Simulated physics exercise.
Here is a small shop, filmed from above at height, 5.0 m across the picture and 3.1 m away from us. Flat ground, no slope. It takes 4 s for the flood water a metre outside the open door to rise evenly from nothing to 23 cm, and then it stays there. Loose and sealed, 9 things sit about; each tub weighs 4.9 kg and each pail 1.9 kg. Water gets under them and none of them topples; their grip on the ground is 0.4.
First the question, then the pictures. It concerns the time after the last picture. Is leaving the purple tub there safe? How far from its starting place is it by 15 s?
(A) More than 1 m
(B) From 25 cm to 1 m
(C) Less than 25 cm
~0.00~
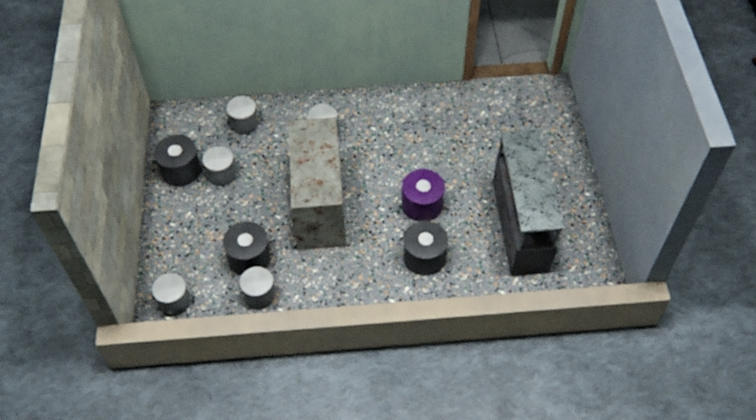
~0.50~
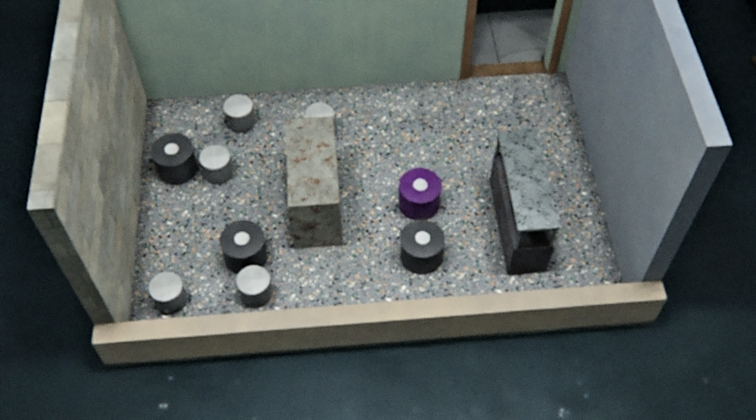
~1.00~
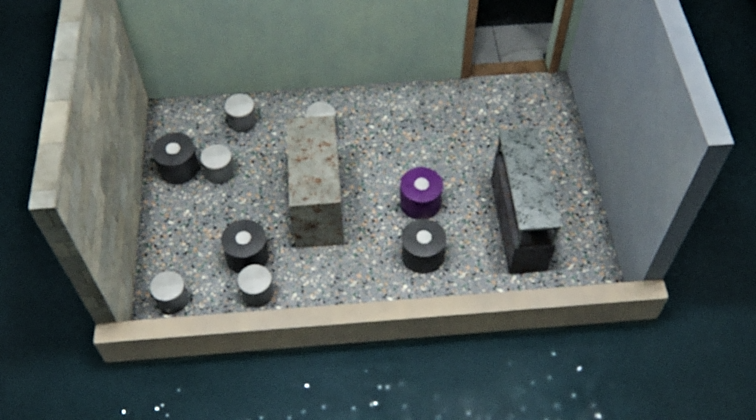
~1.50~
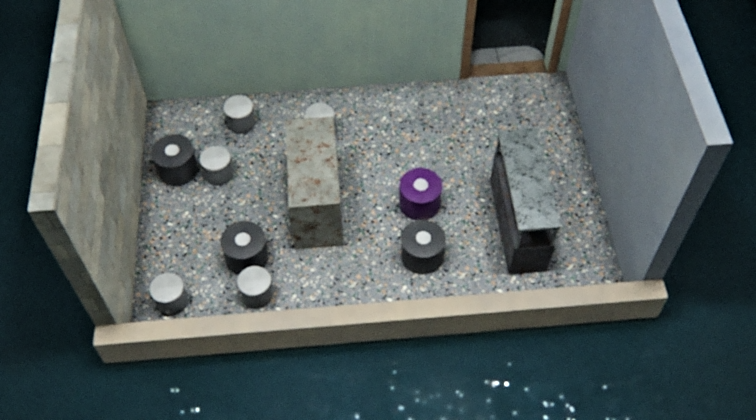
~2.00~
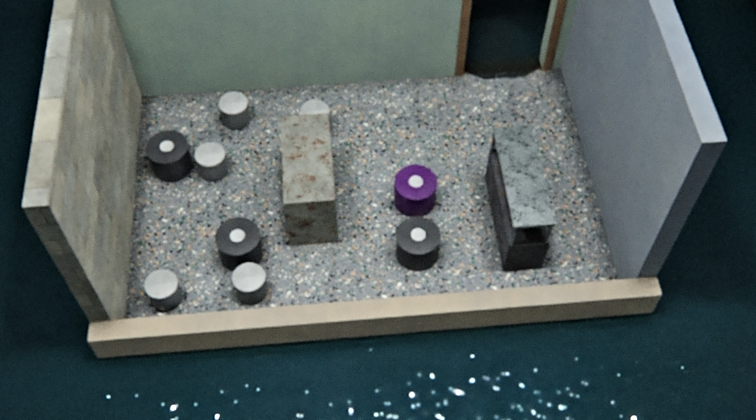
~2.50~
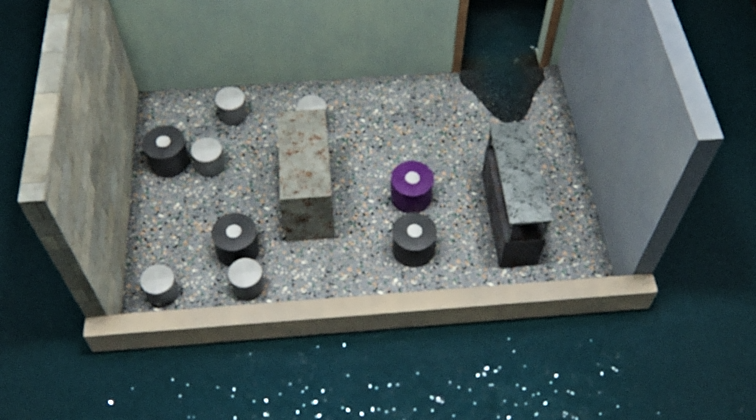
Option A: More than 1 m.
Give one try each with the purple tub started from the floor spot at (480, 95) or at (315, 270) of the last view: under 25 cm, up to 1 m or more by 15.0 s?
First try: It covers a big distance; second try: It inches along.
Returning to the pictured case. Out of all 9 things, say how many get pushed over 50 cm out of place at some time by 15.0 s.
I make it 9.
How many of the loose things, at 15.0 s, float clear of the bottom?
I get 9.
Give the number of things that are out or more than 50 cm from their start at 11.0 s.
7 of them.
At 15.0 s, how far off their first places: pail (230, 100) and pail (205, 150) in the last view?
Shifts: 100 cm / 250 cm.
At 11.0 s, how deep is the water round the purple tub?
About 5 cm.
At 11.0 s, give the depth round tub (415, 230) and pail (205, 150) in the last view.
I'd put it at 12 cm and 5 cm respectively.
After 3.5 s the purple tub is near (412, 178), 0.0 m from its start, aground; 0 afloat.
After 6.8 s the purple tub is near (301, 275), 1.6 m from its start, afloat; 2 afloat.
After 11.0 s the purple tub is near (206, 149), 2.2 m from its start, afloat; 9 afloat.
After 15.0 s the purple tub is near (229, 217), 1.9 m from its start, afloat; 9 afloat.
